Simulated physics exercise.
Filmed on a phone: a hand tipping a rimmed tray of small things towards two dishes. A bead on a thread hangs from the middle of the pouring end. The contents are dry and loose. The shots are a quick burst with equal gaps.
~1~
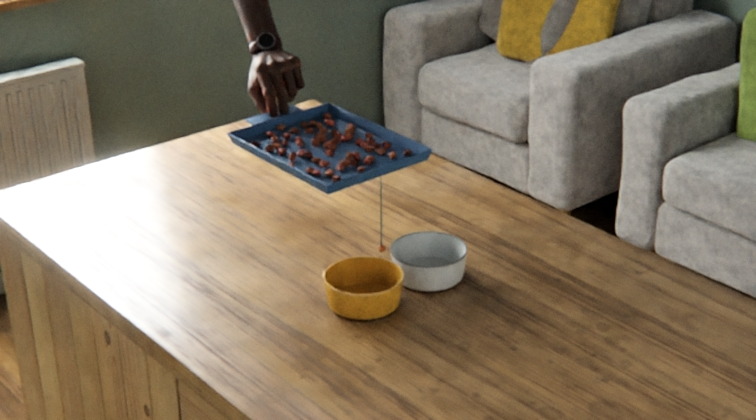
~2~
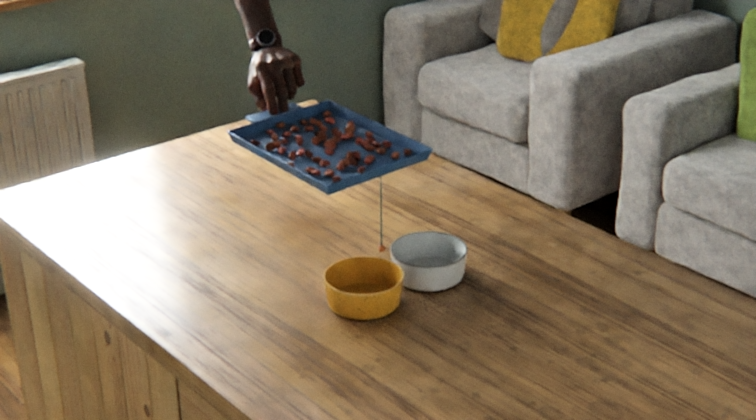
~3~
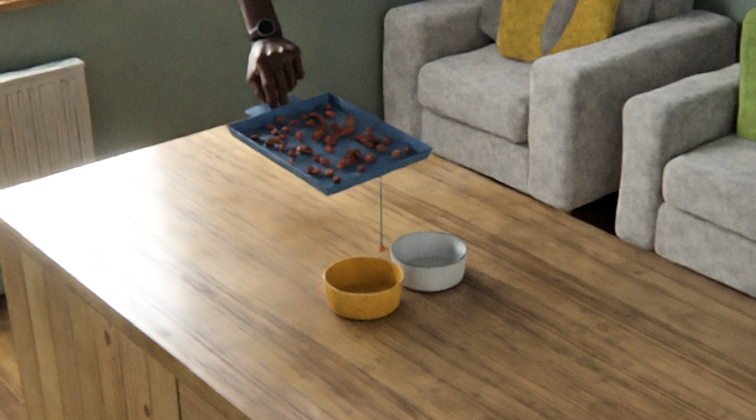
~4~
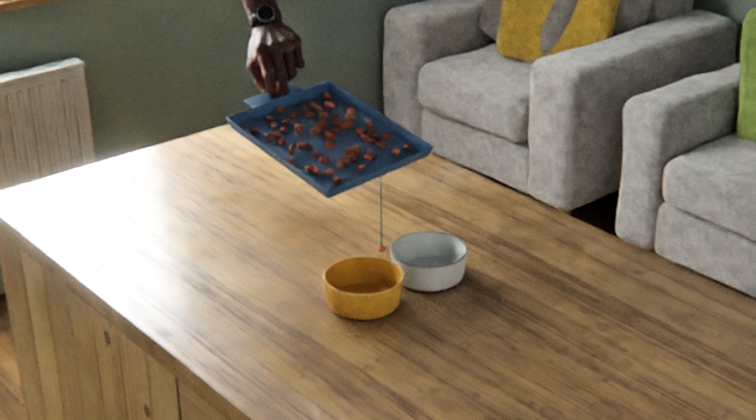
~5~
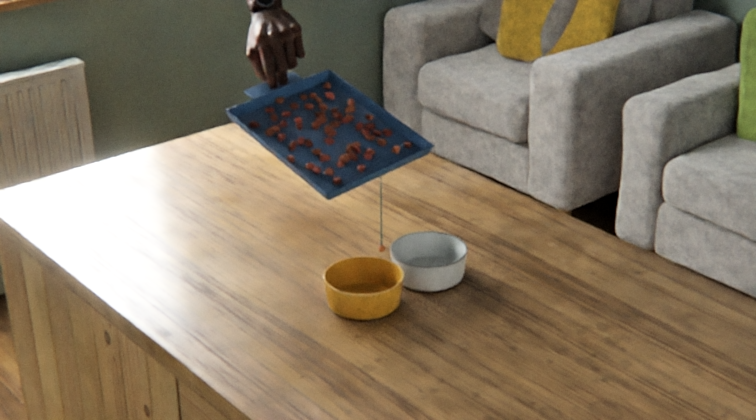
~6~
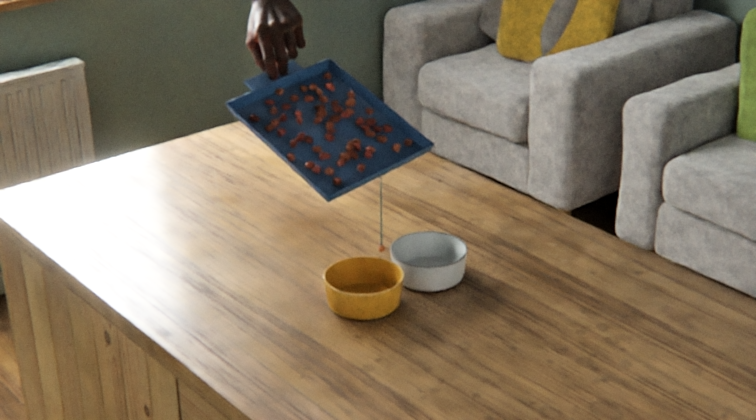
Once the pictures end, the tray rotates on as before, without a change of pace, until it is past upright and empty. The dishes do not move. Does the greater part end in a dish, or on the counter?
They take the larger part between them.
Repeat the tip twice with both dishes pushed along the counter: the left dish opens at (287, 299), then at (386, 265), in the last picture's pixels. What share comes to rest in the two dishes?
First some 80, then 20 per cent.
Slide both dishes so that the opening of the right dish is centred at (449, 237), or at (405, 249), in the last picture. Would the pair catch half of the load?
One: Below a half. Two: More than half.
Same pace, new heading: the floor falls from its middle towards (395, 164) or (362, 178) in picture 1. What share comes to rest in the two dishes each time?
In turn 90 and 70 in a hundred.
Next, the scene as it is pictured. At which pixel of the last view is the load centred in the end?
At about (357, 304).
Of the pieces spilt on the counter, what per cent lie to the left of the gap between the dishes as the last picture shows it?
Some 80 per cent.
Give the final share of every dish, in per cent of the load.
The left dish has 70 per cent, the right dish has 0.
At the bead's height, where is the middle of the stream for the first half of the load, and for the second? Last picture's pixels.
At about (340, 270), then at (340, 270).
Soon, tray tipped steeply; most on the tray; a small part in the air.
A while on, tray tipped past a quarter turn; a small part on the tray; about half in the left dish; about a quarter outside both; a small part in the air.
Towards the end, tray tipped past a quarter turn; about two thirds in the left dish; about a quarter outside both.
Finally, tray tipped past a quarter turn; about two thirds in the left dish; none in the right dish; about a quarter outside both.
